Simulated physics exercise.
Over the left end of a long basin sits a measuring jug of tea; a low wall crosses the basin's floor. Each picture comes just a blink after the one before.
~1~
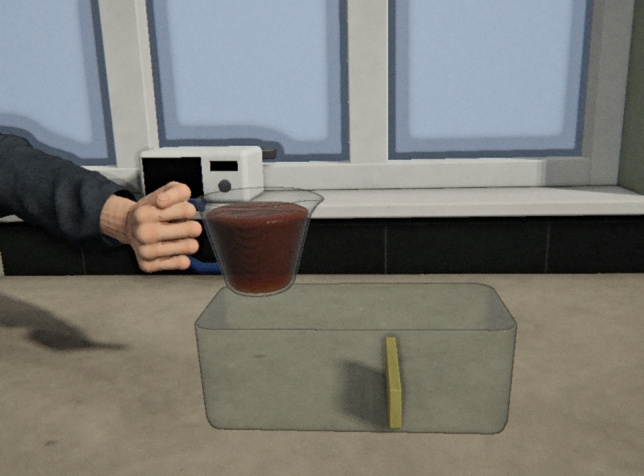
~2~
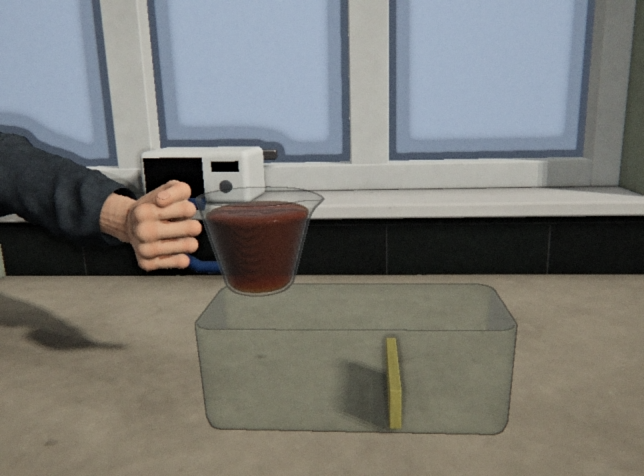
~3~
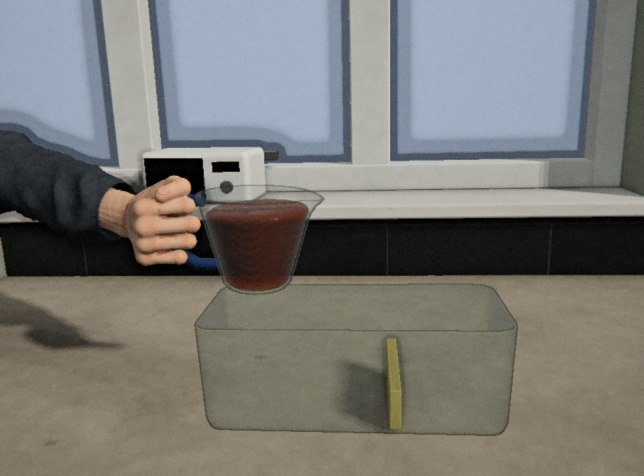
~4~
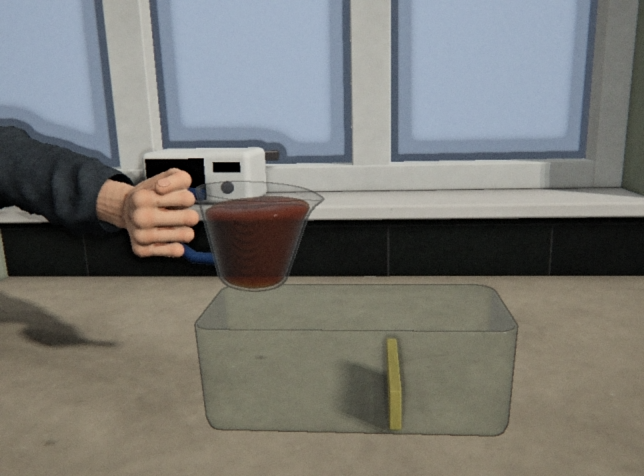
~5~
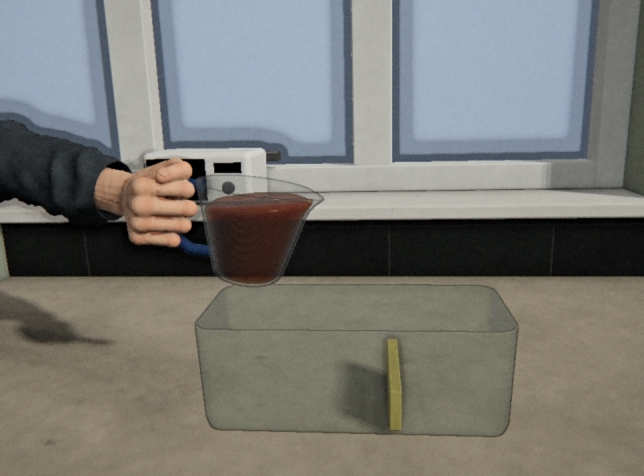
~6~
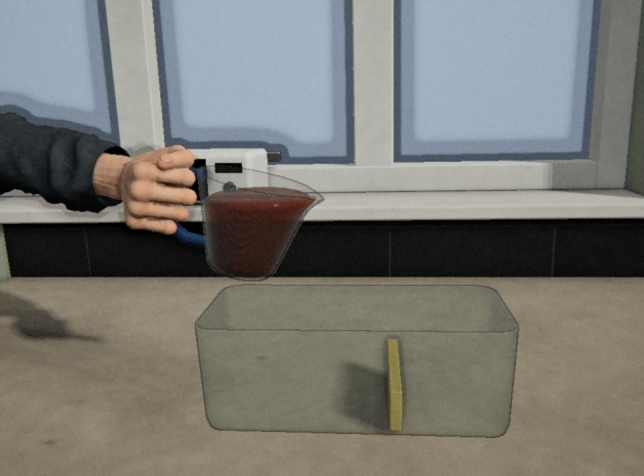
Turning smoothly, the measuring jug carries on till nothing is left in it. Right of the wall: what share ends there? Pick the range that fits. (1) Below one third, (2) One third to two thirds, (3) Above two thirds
Option 3: Above two thirds.
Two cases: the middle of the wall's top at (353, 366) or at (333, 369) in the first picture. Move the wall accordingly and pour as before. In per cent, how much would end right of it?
About 95 per cent, then about 90 per cent.
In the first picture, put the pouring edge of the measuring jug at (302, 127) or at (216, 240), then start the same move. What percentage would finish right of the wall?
You'd see around 80 per cent, and then around 10 per cent.
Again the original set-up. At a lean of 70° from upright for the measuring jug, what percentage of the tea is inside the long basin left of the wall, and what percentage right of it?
Left 5 %, right 0 %.
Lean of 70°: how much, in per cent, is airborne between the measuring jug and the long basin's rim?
Around 30 in a hundred.
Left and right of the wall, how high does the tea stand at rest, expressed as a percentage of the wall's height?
Roughly 10 percent left, 80 percent right.
A moment on, the tilt is 70° and 64 per cent is still to pour, 7 is left of the wall and 1 right of it.
Next, the tilt is 100° and 8 per cent is still to pour, 7 is left of the wall and 62 right of it.
Then the tilt is 103° and 0 per cent is still to pour, 12 is left of the wall and 87 right of it.
Later the tilt is 103° and 0 per cent is still to pour, 12 is left of the wall and 87 right of it.
At rest 12 per cent lies left of the wall, 87 right of it and 1 outside.
